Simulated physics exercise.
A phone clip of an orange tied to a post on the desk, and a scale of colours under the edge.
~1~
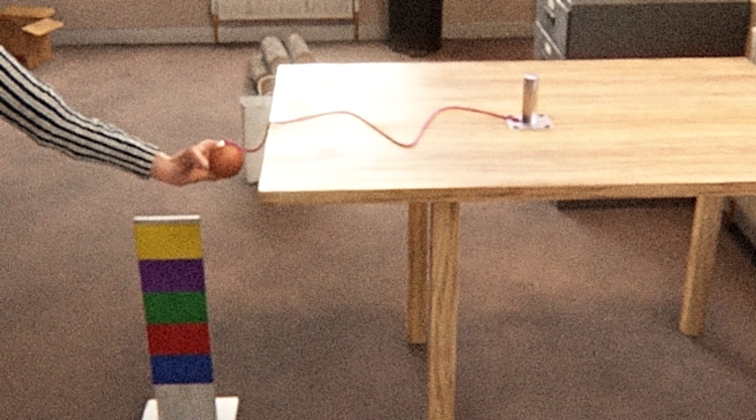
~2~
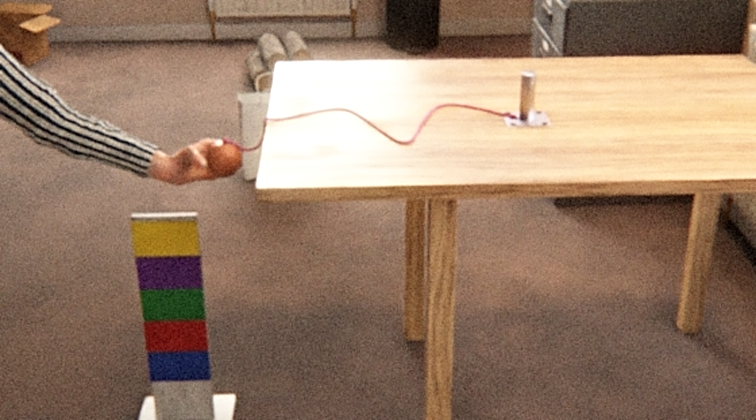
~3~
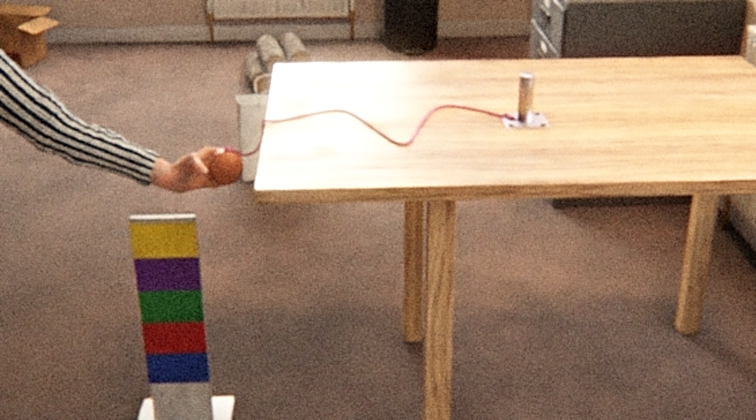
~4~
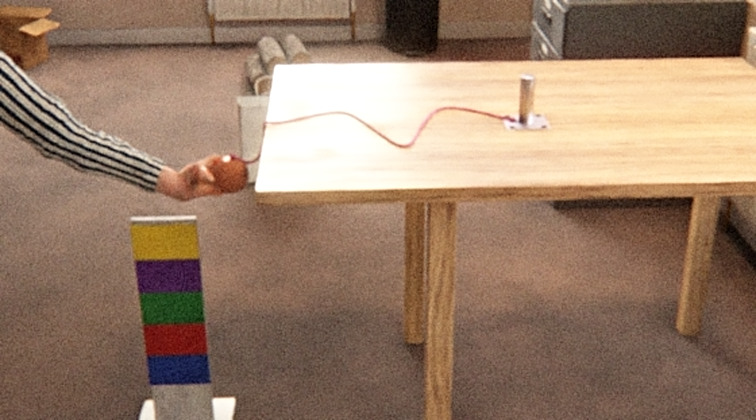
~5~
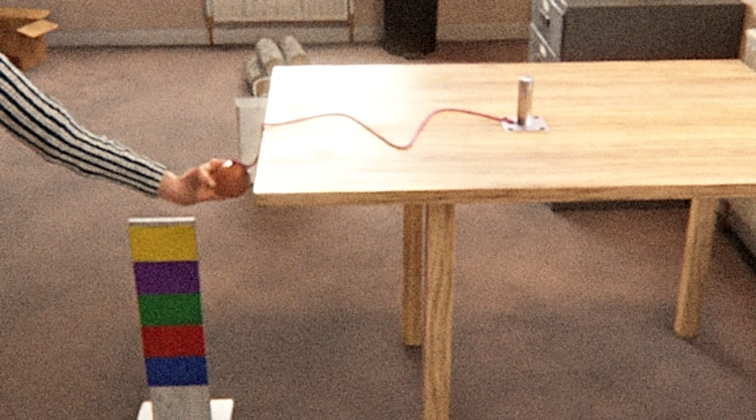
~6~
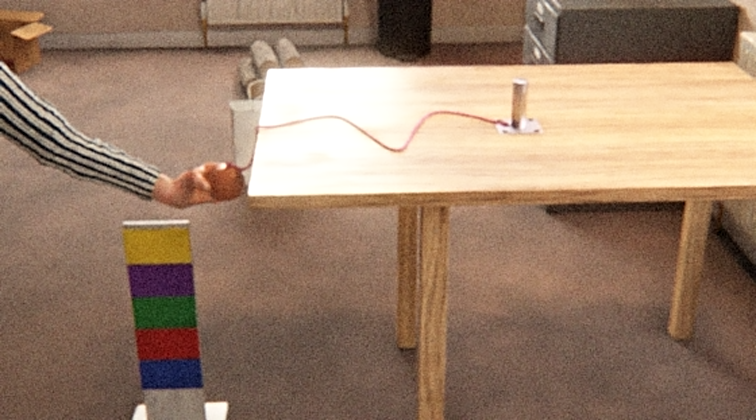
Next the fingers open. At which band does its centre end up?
Its middle rests at the red band.
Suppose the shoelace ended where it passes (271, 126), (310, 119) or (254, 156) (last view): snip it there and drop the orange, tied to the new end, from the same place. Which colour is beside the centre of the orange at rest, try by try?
Taking them in turn: Purple; yellow; green.
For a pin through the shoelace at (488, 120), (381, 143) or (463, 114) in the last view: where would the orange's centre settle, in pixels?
Near (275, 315), (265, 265) and (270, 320).
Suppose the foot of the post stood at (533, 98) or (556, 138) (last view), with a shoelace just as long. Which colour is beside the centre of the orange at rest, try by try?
Try by try: Green; green.
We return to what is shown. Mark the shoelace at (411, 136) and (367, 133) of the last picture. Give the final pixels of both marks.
The first at (347, 126), the second at (259, 137).
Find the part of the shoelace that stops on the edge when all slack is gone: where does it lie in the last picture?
That spot is around (369, 135).
Soon after, orange near (239, 327); level with red.
Then, orange near (294, 322); level with red.
Further on, orange near (259, 331); level with red.
At rest, orange near (273, 331); level with red. The red one.
